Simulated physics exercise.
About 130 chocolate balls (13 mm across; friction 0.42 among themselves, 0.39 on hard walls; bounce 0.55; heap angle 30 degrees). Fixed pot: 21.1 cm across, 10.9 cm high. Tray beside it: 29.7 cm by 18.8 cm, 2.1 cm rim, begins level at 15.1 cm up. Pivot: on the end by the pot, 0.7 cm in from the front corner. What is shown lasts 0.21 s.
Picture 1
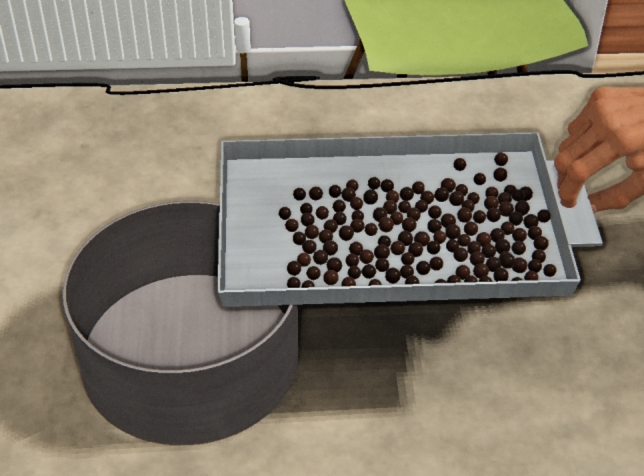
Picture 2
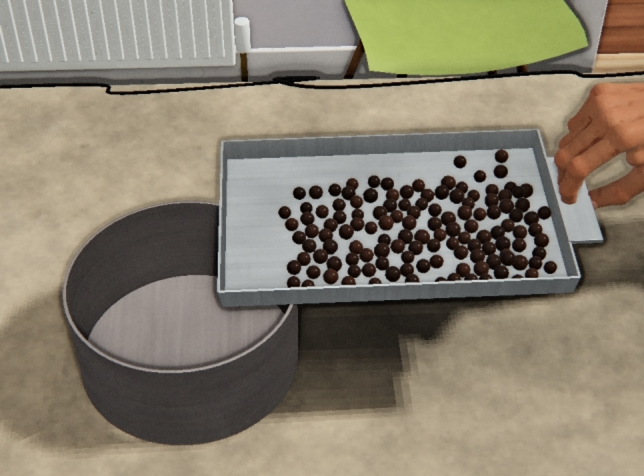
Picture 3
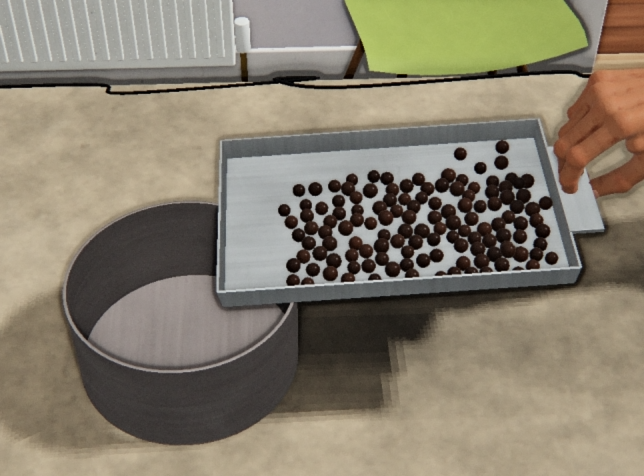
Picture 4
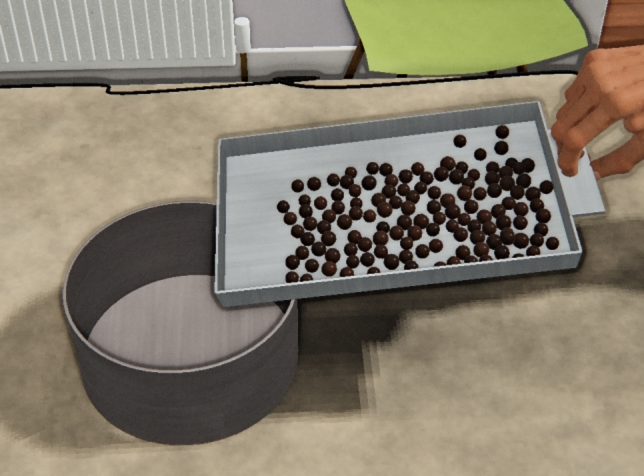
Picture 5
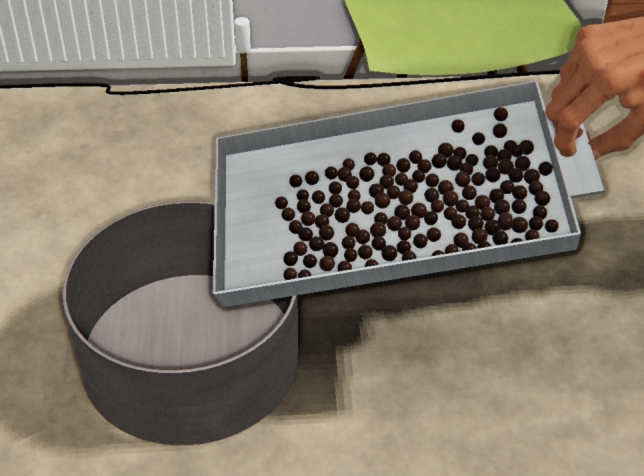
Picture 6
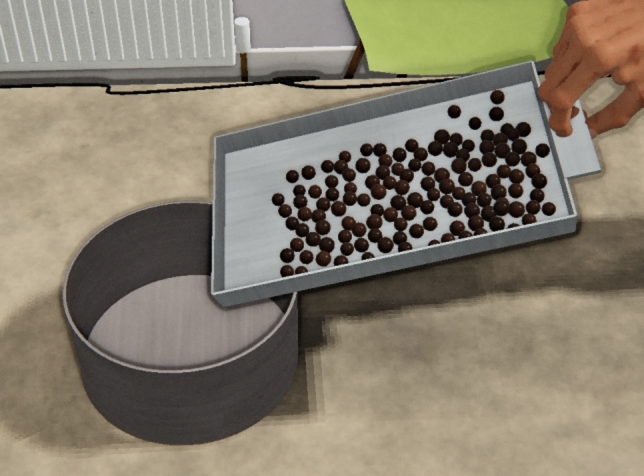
A hand at the right holds a shallow grey tray of dark brown balls level, its left end over the rim of a round, dark pot. The hand then steadily raises the right end, tilting the tray toward the pot, while the balls keep their scattered arrangement on its surface.
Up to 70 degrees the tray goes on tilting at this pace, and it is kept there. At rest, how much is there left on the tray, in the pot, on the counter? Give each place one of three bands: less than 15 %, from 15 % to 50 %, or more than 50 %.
Left on the tray - more than 50 %; pot - from 15 % to 50 %; counter - less than 15 %.
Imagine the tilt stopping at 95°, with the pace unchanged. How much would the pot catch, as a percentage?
Roughly 95 %.
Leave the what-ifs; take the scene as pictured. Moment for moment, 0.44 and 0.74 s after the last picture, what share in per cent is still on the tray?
Around 100 first, about 65 after.
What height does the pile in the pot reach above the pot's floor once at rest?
I'd say near 1.5 centimetres.
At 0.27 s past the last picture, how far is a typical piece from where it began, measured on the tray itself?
Displacement on the tray: Roughly 7 cm.
Then, 0.27 s after the last picture, tilt 43 degrees; the tray holds 100 %, the pot 0 %.
Then, 0.44 s after the last picture, tilt 61 degrees; the tray holds 100 %, the pot 0 %.
Then, 0.74 s after the last picture, tilt 70 degrees; the tray holds 65 %, the pot 30 %.
In the end, tray 60 %, pot 40 %, counter 5 %.
